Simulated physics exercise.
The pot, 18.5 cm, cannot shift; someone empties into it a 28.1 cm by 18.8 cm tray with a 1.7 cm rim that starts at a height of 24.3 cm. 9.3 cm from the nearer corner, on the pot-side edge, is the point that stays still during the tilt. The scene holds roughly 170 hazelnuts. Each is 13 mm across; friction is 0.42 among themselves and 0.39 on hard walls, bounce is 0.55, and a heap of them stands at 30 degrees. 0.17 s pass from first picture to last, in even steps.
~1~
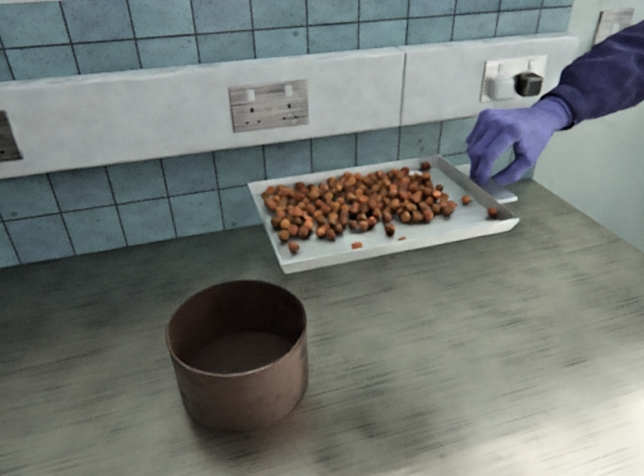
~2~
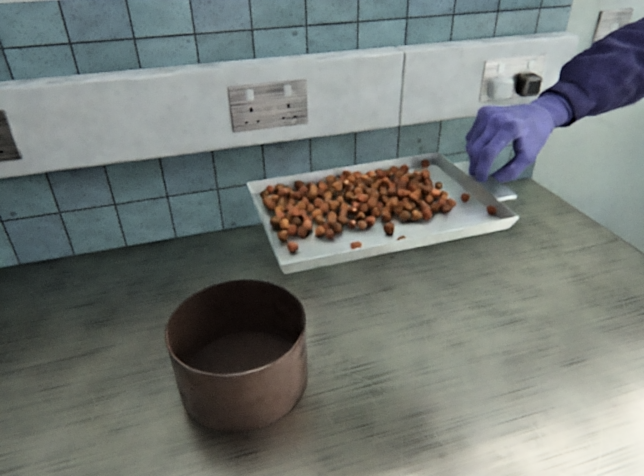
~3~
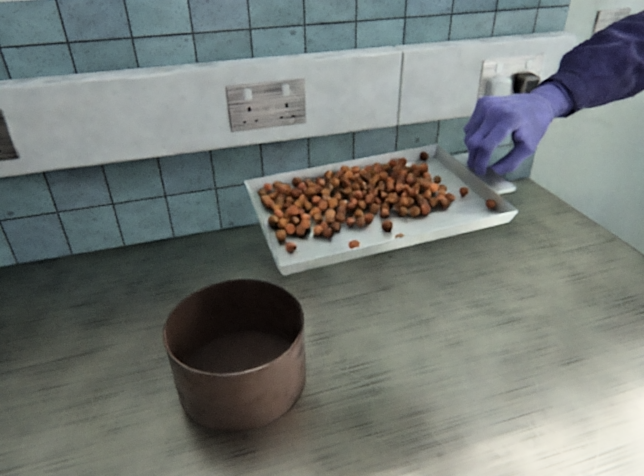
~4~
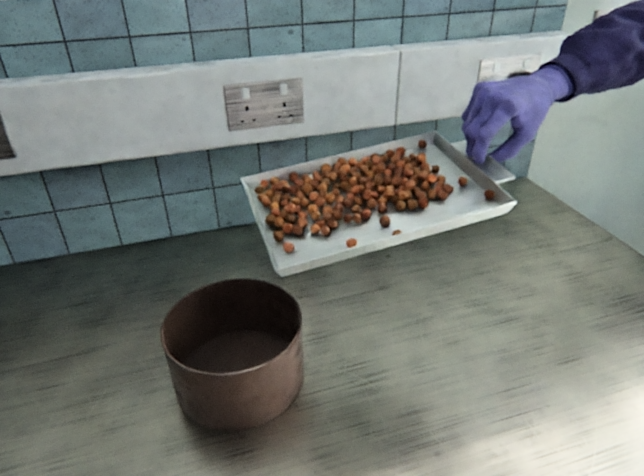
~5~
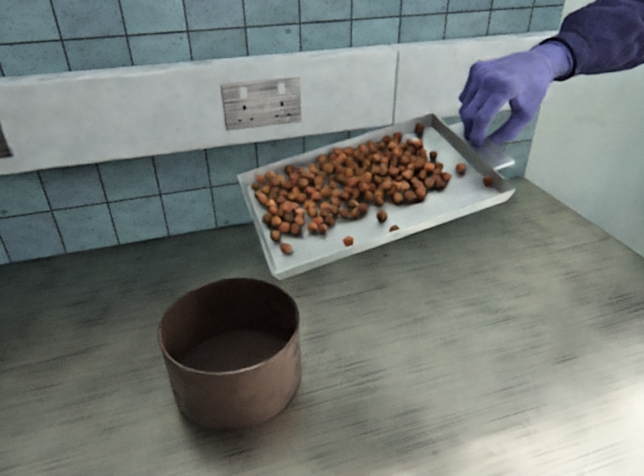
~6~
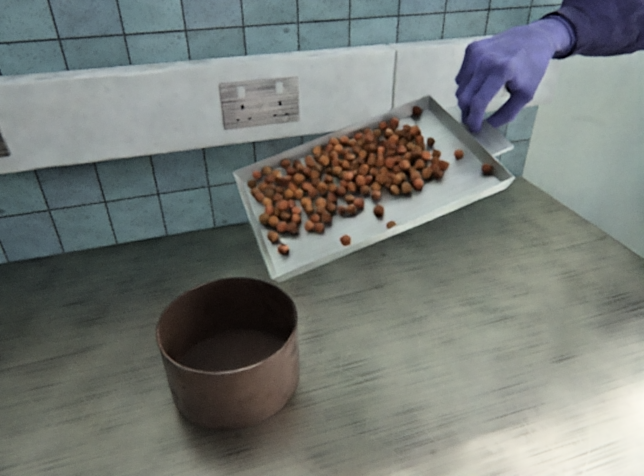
A purple-gloved hand gradually tilts a tray of hazelnuts, lowering its left front corner.
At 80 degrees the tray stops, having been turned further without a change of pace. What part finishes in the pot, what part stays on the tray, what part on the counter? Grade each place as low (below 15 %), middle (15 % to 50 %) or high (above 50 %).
Pot - middle; tray - low; counter - high.
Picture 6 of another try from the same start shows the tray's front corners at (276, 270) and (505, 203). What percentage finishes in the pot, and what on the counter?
Pot 20, counter 80.
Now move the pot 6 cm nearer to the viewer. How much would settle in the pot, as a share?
Result after the change: About 90 in a hundred.
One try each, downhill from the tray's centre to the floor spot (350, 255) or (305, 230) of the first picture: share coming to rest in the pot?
Approximately 20 percent, then 65 percent.
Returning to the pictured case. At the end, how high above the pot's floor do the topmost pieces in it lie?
1.5 cm.
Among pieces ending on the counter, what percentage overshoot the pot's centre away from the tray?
Estimate: Roughly 60 per cent of the pieces.
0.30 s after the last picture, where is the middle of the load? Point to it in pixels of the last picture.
Look near (292, 224) in the last picture.
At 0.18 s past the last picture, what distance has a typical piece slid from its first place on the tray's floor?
About 3 cm.
Then, 0.18 s after the last picture, tilt 51 degrees; the tray holds 100 %, the pot 0 %.
Then, 0.30 s after the last picture, tilt 72 degrees; the tray holds 95 %, the pot 0 %.
Then, 0.55 s after the last picture, tilt 80 degrees; the tray holds 10 %, the pot 25 %.
In the end, pot 30 %, tray 0 %, counter 70 %.
